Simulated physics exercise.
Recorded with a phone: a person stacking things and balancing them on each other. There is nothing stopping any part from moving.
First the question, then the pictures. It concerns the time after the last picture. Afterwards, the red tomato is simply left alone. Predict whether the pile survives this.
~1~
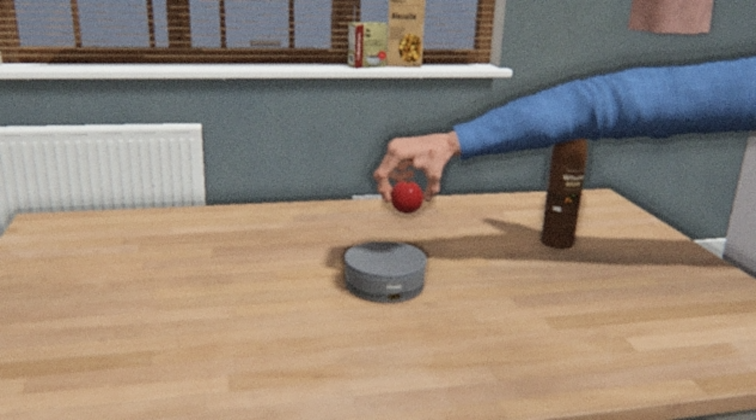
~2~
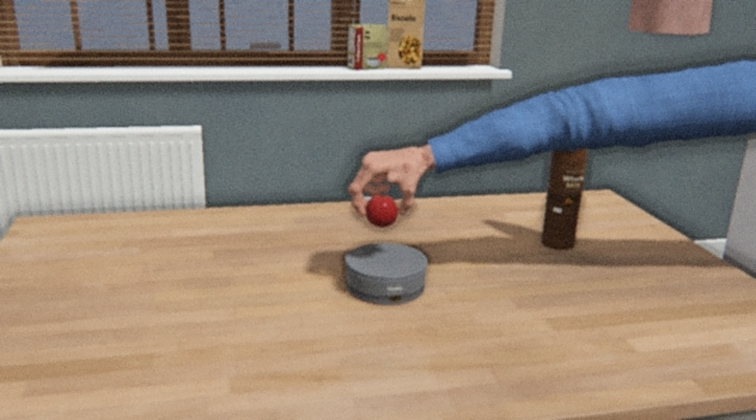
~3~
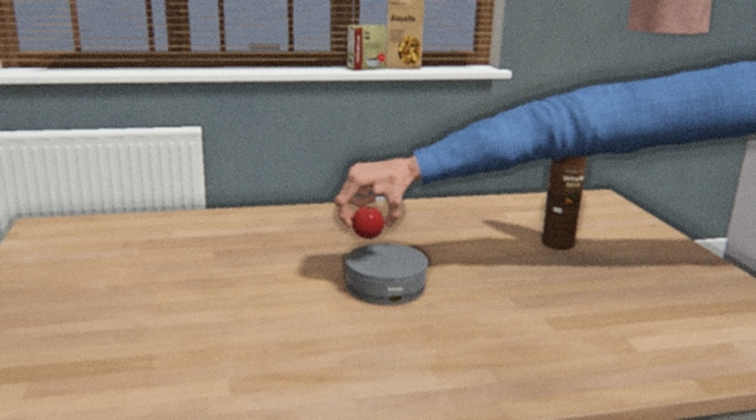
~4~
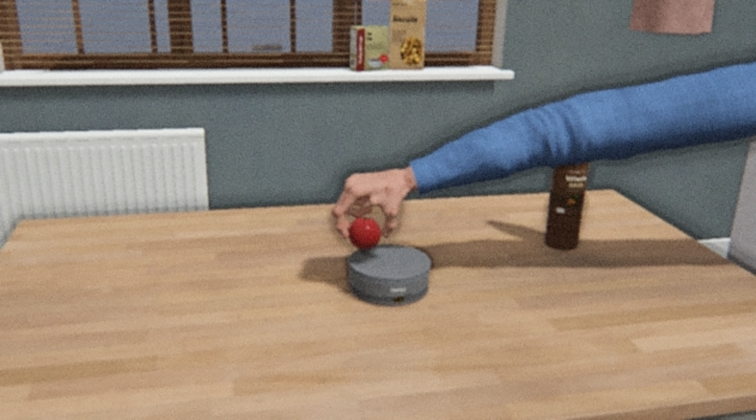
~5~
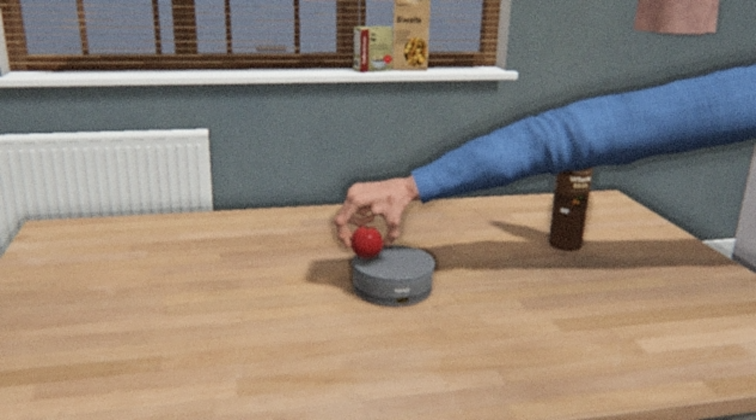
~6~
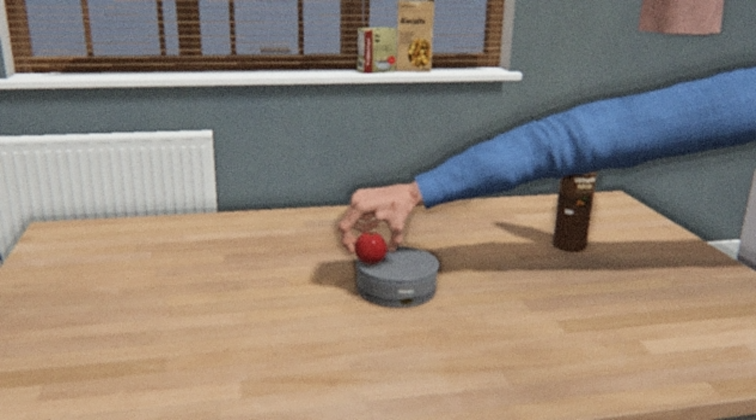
It is going to rest securely.
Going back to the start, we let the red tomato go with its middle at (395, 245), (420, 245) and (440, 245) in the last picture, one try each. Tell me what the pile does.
For the first case the pile survives; for the second, it survives; for the third, it falls over.
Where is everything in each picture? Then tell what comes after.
The first picture shows still above its spot; red tomato (407, 197); grey tub (385, 271).
The second picture shows still above its spot; red tomato (381, 211); grey tub (386, 273).
The third picture shows still above its spot; red tomato (368, 223); grey tub (386, 273).
The fourth picture shows still above its spot; red tomato (365, 233); grey tub (389, 274).
The fifth picture shows still above its spot; red tomato (367, 242); grey tub (393, 275).
The sixth picture shows in place under the hand; red tomato (371, 248); grey tub (397, 276).
Then, 0.30 s on from there, no change.
Then, 0.70 s on from there, red tomato resting near (371, 249).
In the end, all 3 unmoved. At the end, from the last picture's camera, red tomato near (371, 249). The pile keeps its balance.
